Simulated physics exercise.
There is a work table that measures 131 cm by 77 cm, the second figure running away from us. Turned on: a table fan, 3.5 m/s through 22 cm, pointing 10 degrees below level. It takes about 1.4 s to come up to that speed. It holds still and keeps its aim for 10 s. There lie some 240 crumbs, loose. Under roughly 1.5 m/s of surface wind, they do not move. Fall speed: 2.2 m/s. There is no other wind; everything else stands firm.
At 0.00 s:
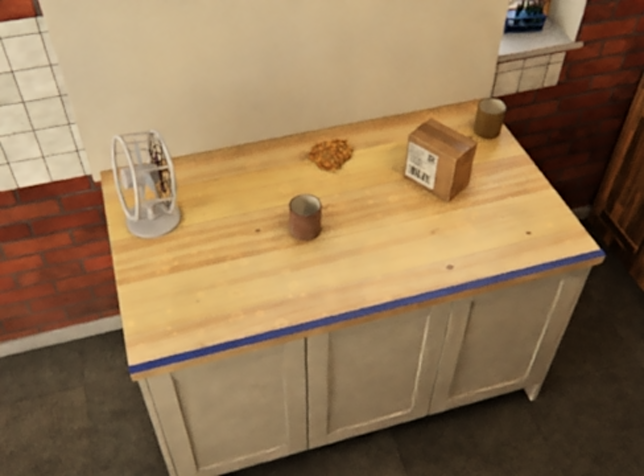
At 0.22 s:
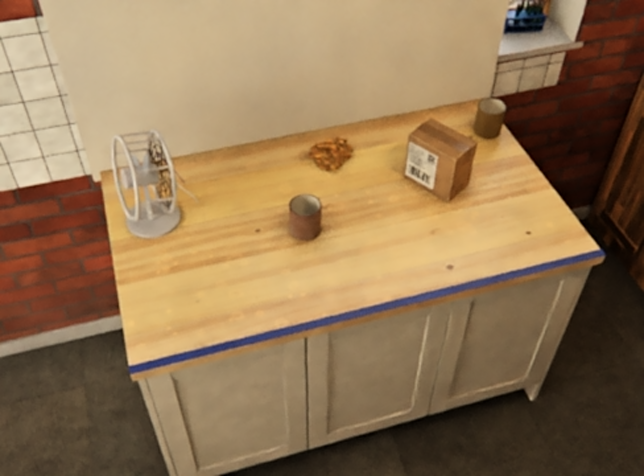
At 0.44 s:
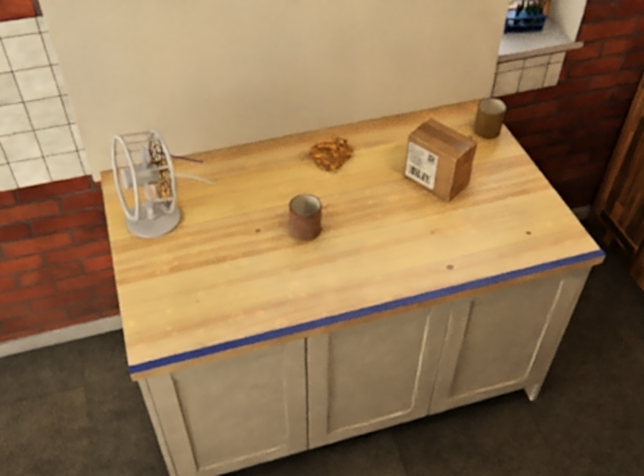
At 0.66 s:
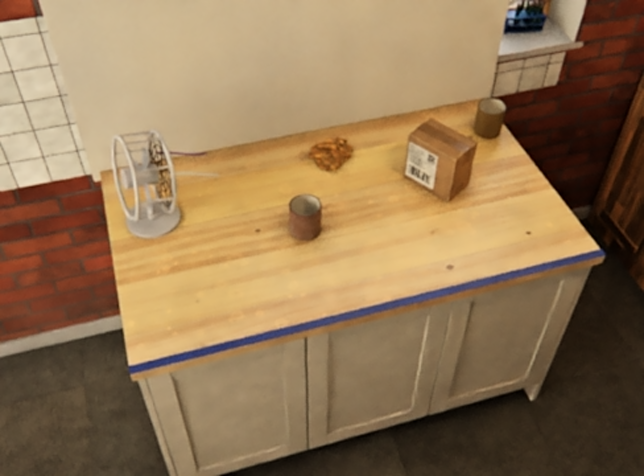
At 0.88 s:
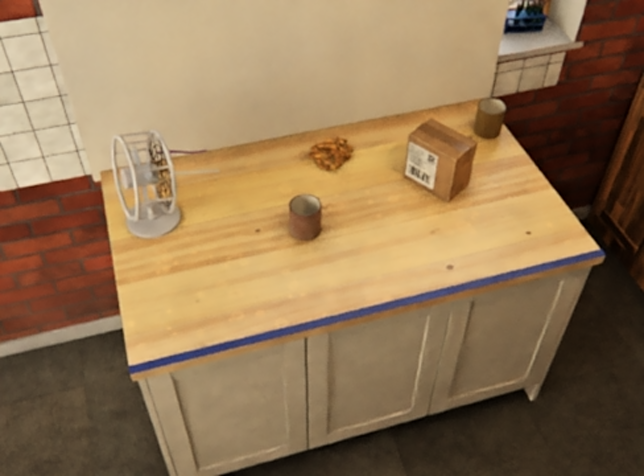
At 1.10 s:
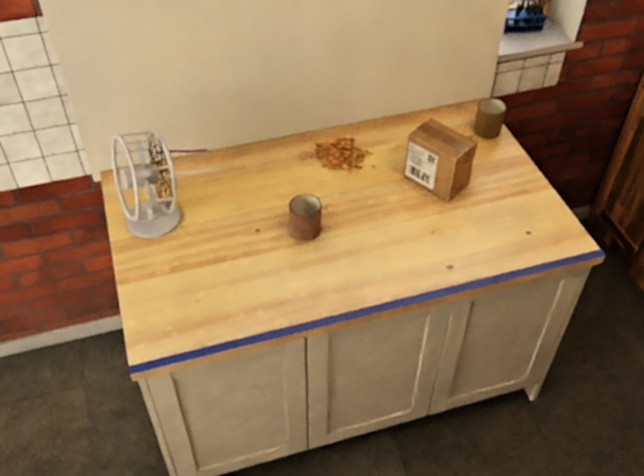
A small pile of brown crumbs on a wooden-topped work table lies still at first, then partly spreads to the right, away from the white table fan at left, while two mugs and a cardboard box stay put.
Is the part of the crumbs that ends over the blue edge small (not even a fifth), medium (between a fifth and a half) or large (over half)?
Small.
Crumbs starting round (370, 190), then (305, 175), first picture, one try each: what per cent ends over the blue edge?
Roughly 5 %, then 1 %.
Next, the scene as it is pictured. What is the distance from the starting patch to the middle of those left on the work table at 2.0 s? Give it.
Around 50 cm from the start.
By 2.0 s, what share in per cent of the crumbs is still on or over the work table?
Estimate: Around 15 percent.
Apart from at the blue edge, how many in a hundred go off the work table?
That works out to near 90 per cent.
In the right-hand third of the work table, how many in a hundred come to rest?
Something close to 5 % ends up there.
After 2.0 s, 0 % are over the blue edge; the middle of those still in play is near (470, 125); 80 % have settled or left.
After 3.2 s, 0 % are over the blue edge; 91 % have settled or left.
After 5.5 s, 0 % are over the blue edge; 94 % have settled or left.
After 10.0 s, at the end, 0 % are over the blue edge.
